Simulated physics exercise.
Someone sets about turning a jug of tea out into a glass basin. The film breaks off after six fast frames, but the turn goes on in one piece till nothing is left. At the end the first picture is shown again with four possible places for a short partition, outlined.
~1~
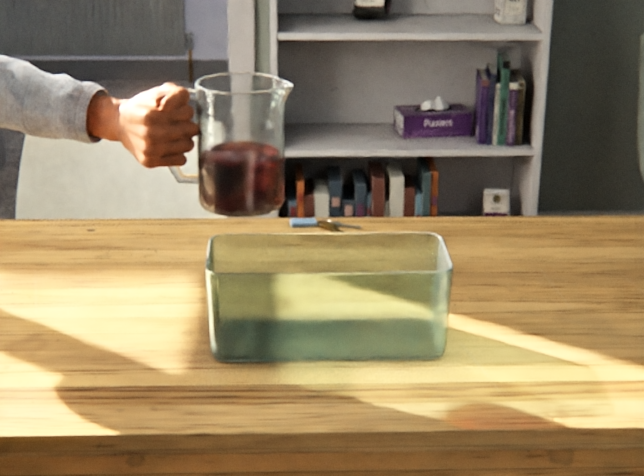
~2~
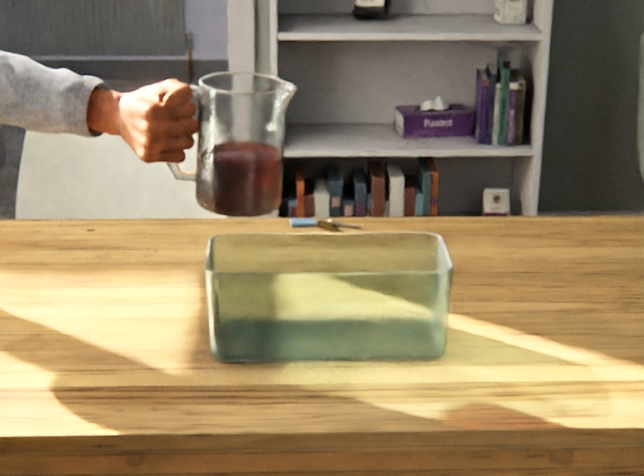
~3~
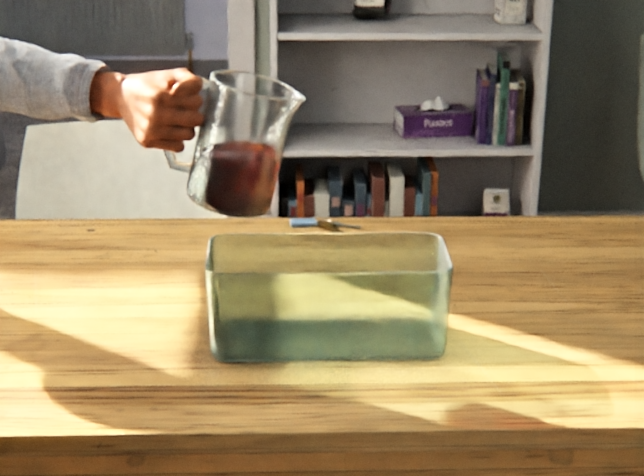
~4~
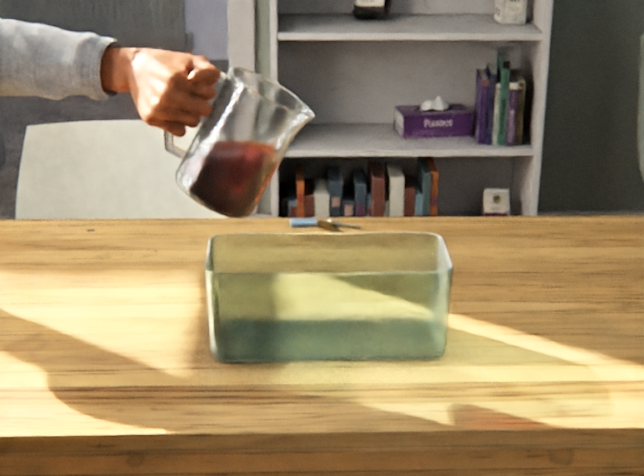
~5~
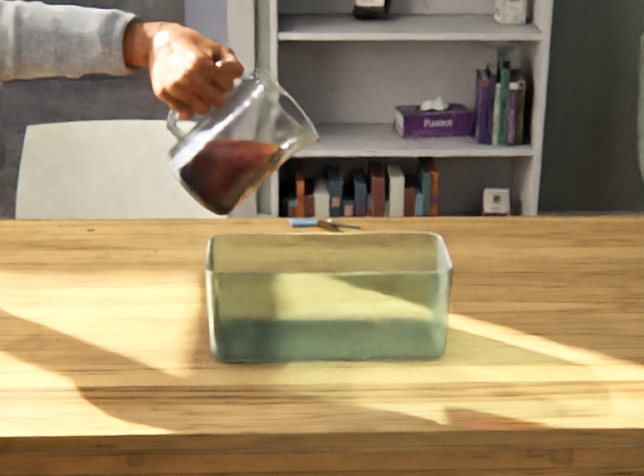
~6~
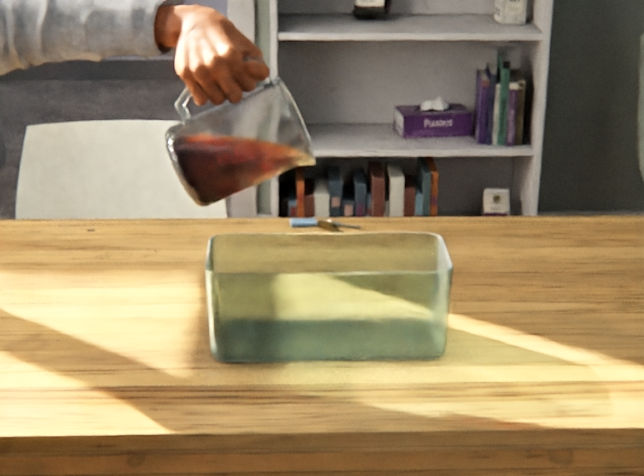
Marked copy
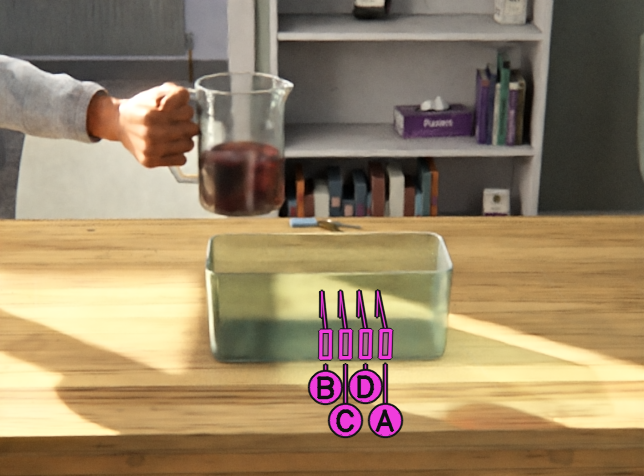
A hand tilts a glass jug of tea steadily rightward above a glass basin.
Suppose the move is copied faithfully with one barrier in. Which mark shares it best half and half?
It is D.
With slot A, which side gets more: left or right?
The left one.
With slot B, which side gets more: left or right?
The right one.
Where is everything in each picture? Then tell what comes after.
The first picture shows upright, lip at (291, 85); basin from (211, 358) to (445, 355); nothing has left yet.
The second picture shows tipped about 3°, lip at (295, 88); nothing has left yet.
The third picture shows tipped about 13°, lip at (303, 98); nothing has left yet.
The fourth picture shows tipped about 28°, lip at (313, 115); nothing has left yet.
The fifth picture shows tipped about 46°, lip at (318, 138); nothing has left yet.
The sixth picture shows tipped about 65°, lip at (316, 162); nothing has left yet.
On the marked copy, A at (385, 364); B at (325, 365); C at (345, 364); D at (365, 364).
For slot A, about 93 % ends left of the wall and 5 % right of it.
For slot B, about 4 % ends left of the wall and 95 % right of it.
For slot C, about 7 % ends left of the wall and 92 % right of it.
For slot D, about 47 % ends left of the wall and 53 % right of it.
